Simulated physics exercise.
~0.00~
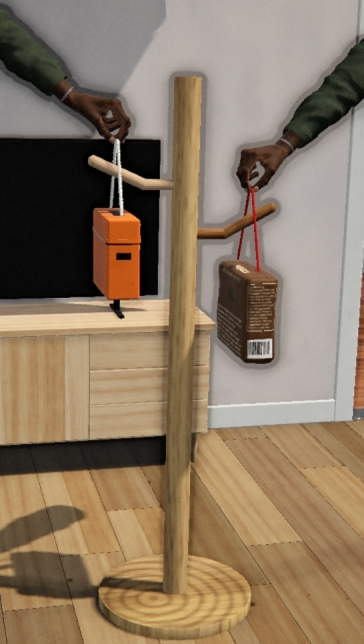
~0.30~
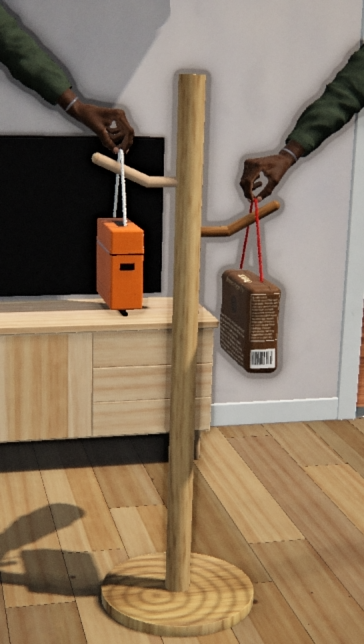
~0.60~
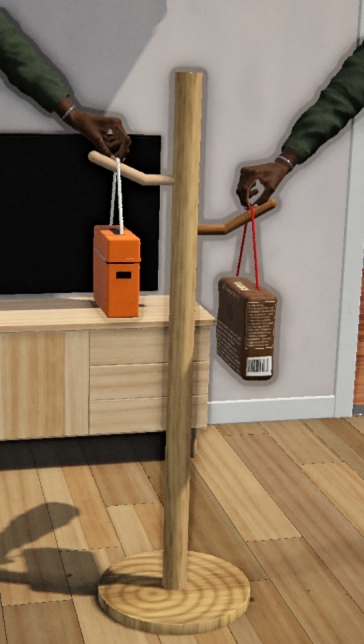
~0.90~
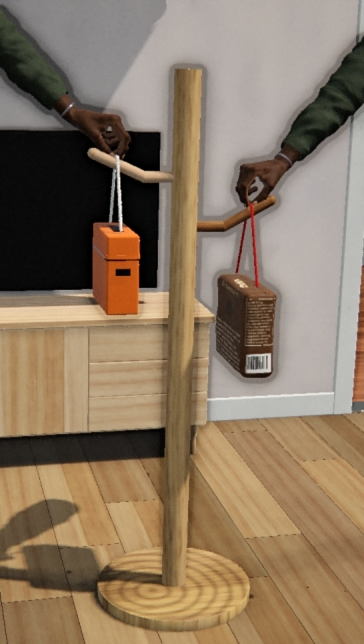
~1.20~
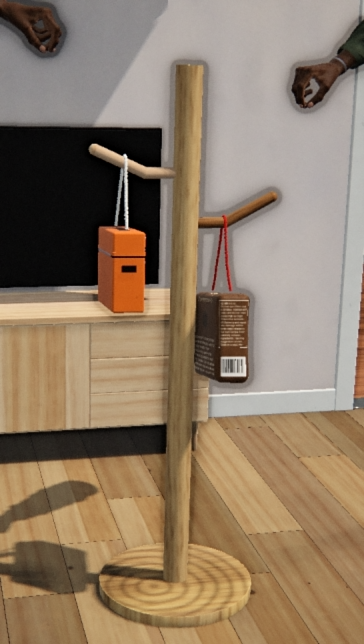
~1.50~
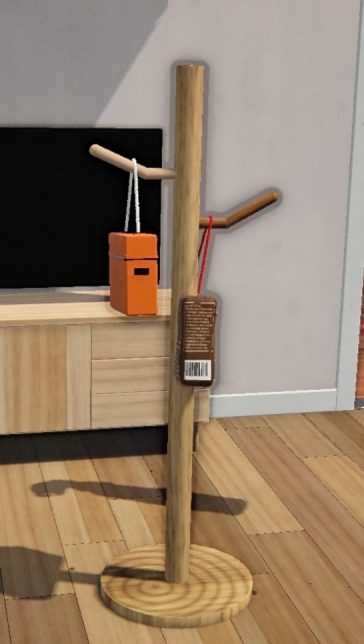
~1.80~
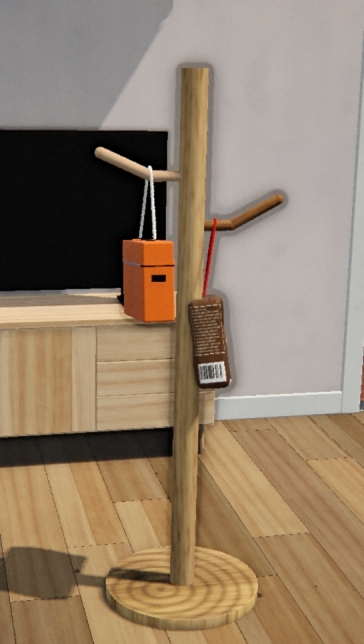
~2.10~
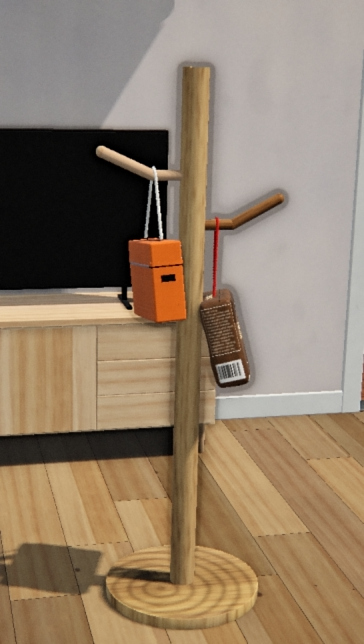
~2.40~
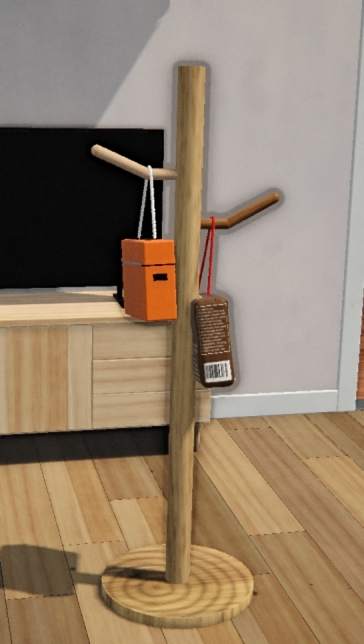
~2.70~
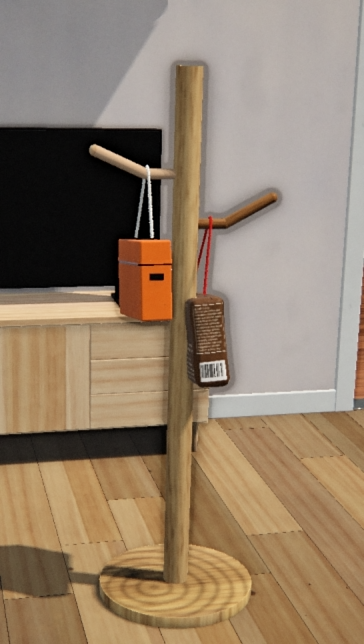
An orange case and a brown bag slide inward once released, sway, and stay hanging.
